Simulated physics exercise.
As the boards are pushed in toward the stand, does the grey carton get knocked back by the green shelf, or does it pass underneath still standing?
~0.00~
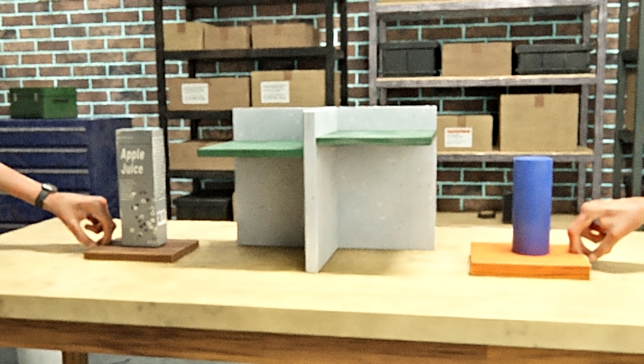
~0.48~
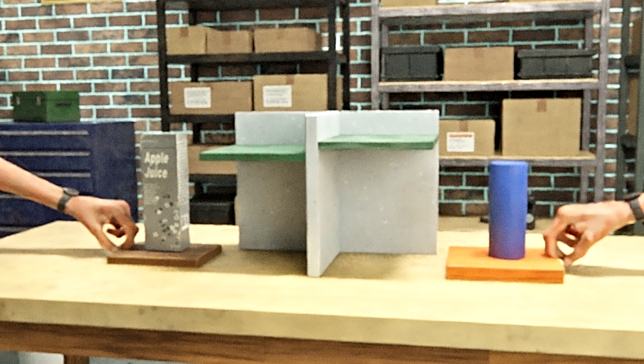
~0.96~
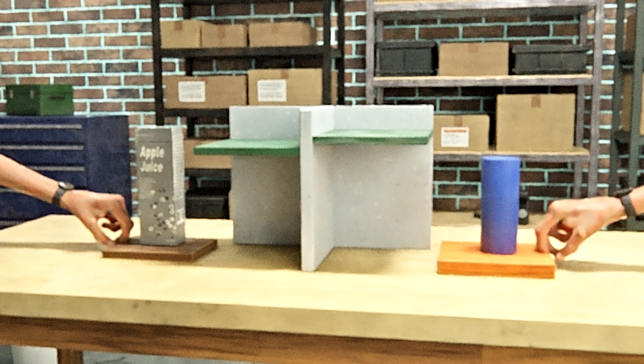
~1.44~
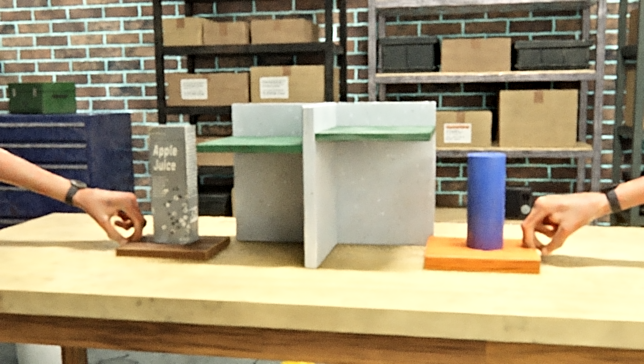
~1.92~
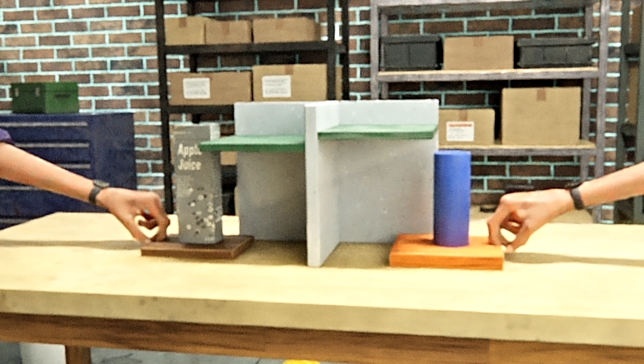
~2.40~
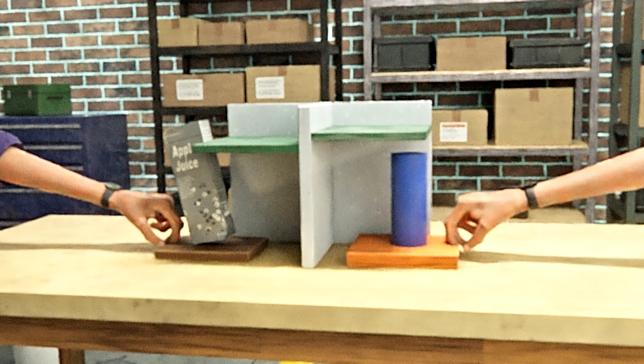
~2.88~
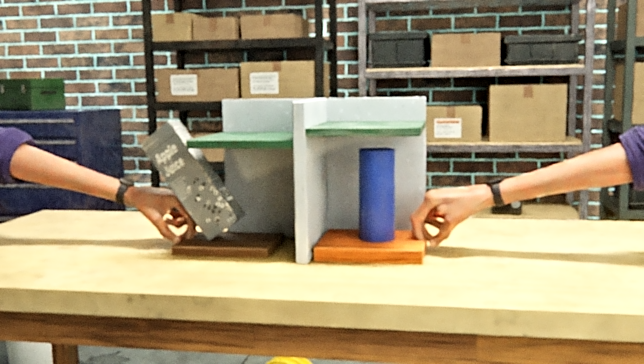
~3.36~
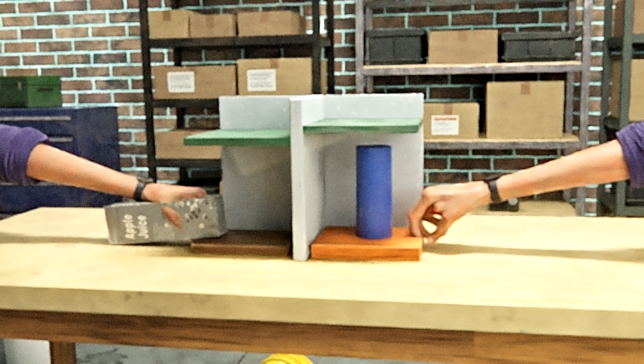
The grey carton is knocked back by the shelf and ends up on its side, while the blue cylinder on the other board passes below and stays upright.
